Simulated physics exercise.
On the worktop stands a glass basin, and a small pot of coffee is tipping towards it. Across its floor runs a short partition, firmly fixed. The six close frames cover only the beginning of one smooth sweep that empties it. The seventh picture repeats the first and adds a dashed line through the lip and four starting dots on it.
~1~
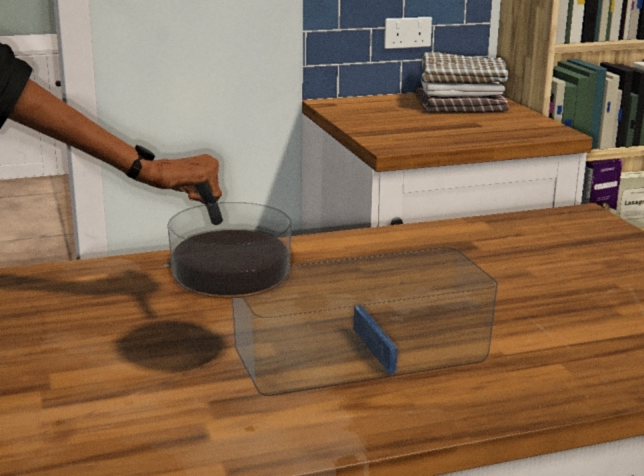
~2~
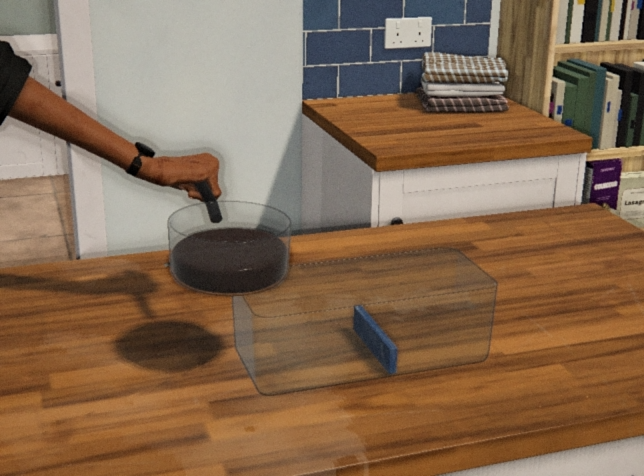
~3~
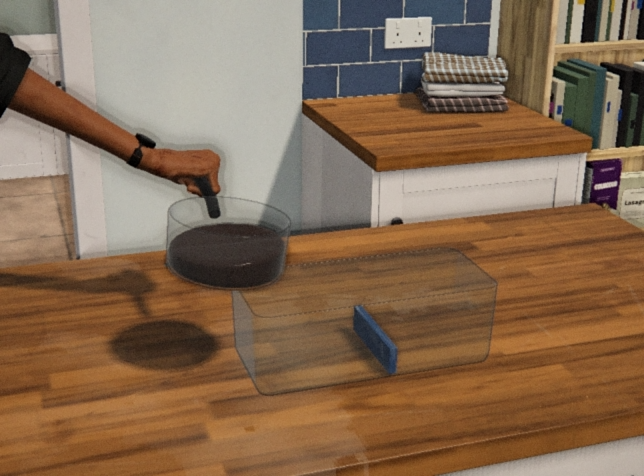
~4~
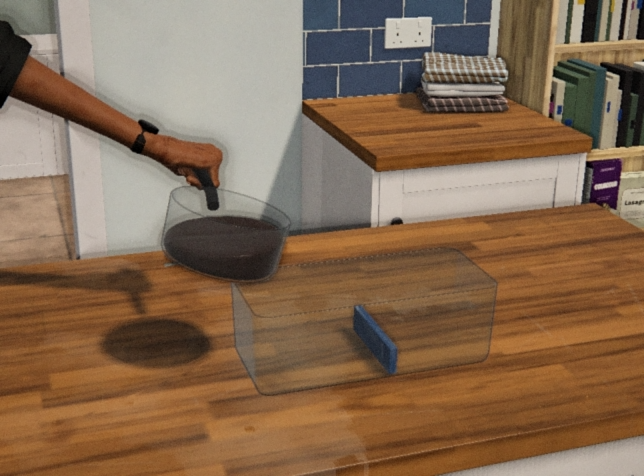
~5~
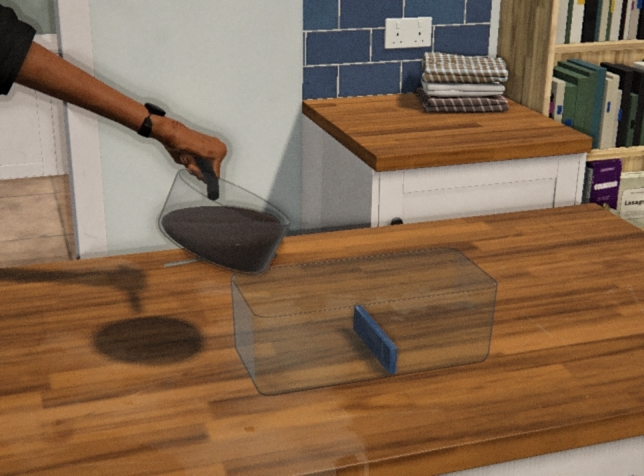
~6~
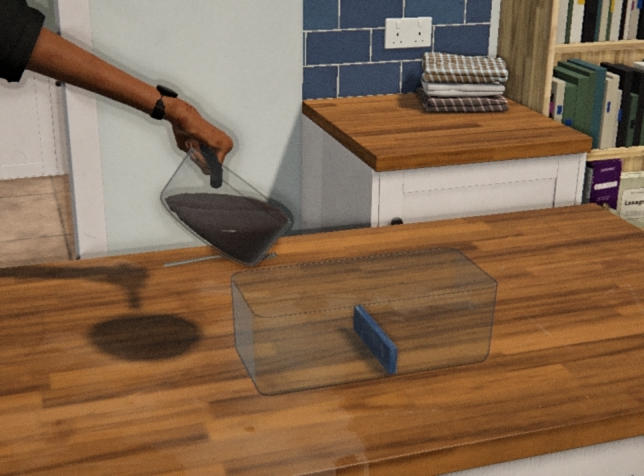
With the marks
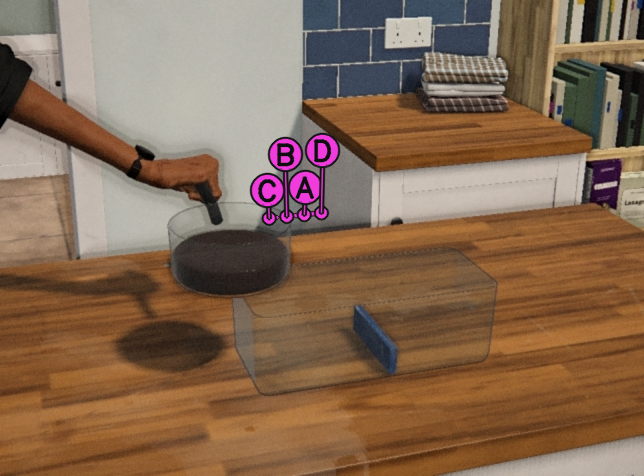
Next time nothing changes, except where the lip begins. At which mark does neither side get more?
Best: A.
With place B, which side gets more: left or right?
The left side.
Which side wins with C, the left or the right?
The left side.
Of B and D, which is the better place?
That is place D.
On the marked copy, A at (304, 214); B at (286, 216); C at (269, 218); D at (321, 212).
For place A, about 55 % ends left of the wall and 43 % right of it.
For place B, about 89 % ends left of the wall and 9 % right of it.
For place C, about 90 % ends left of the wall and 8 % right of it.
For place D, about 19 % ends left of the wall and 80 % right of it.
